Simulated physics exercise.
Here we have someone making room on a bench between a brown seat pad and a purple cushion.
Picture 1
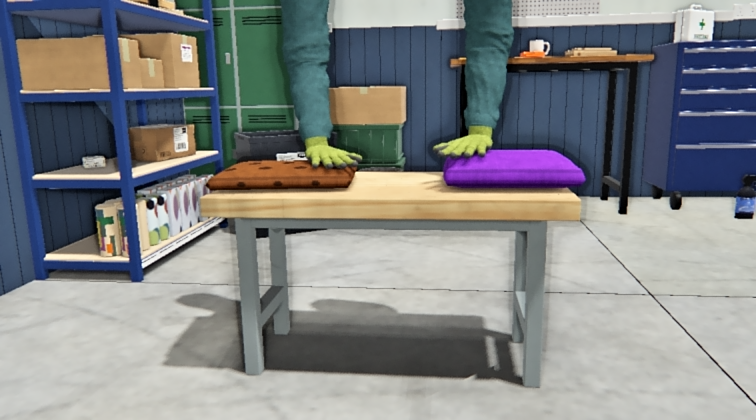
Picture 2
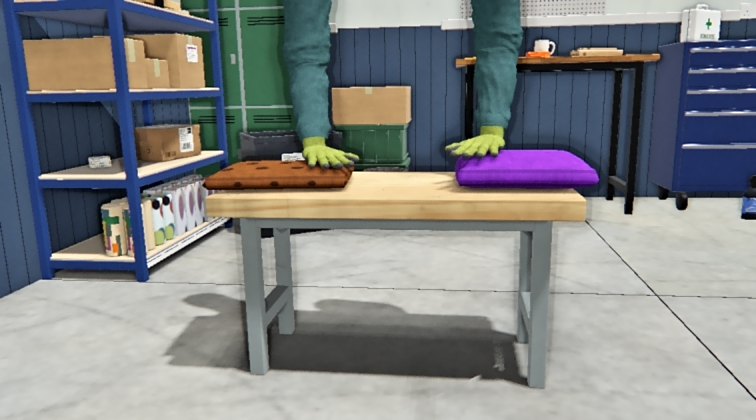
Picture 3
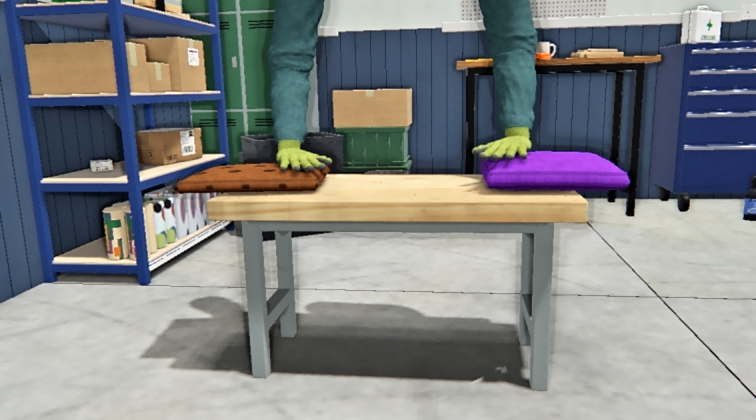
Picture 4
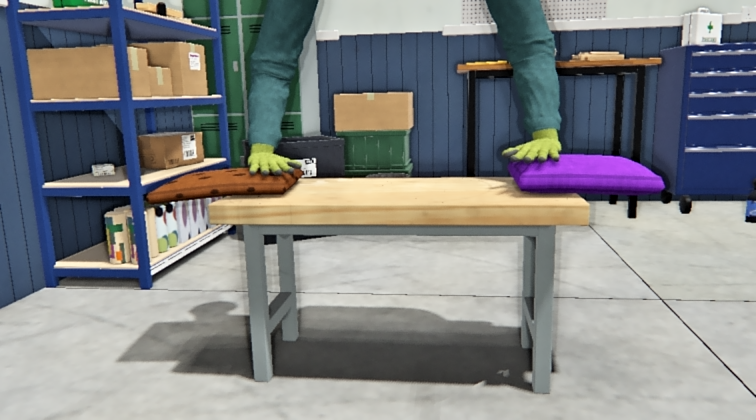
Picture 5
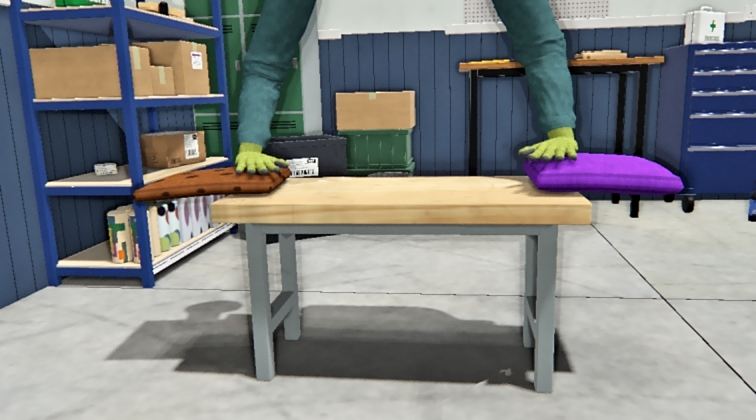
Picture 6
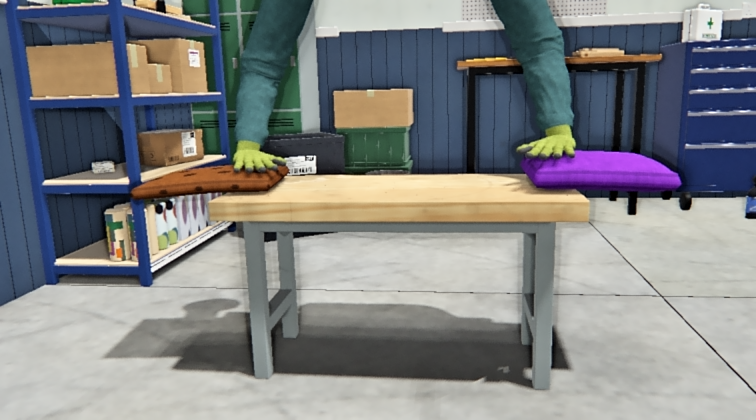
In this clip, two gloved hands press on a brown seat pad and a purple cushion on a wooden bench, then slide them apart to the left and right until both extend past the bench's opposite ends.
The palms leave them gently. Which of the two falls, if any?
Outcome: The brown seat pad tips over and falls, the purple cushion goes down.
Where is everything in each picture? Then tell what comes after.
The first frame shows seat pad tip (218, 181); cushion tip (575, 174).
The second frame shows seat pad tip (215, 180); cushion tip (588, 175).
The third frame shows seat pad tip (188, 184); cushion tip (617, 177).
The fourth frame shows seat pad tip (161, 194); cushion tip (650, 182).
The fifth frame shows seat pad tip (148, 192); cushion tip (668, 182).
The sixth frame shows seat pad tip (145, 191), well over half past the edge; cushion tip (665, 178), well over half past the edge.
Then, 0.40 s past the final frame, seat pad falling near (217, 277); cushion falling near (602, 264).
Then, 0.66 s past the final frame, seat pad on the floor near (199, 327); cushion on the floor near (670, 333).
When it is over, seat pad on the floor near (199, 338); cushion on the floor near (682, 347). The brown seat pad goes down and the purple cushion slumps off the end.
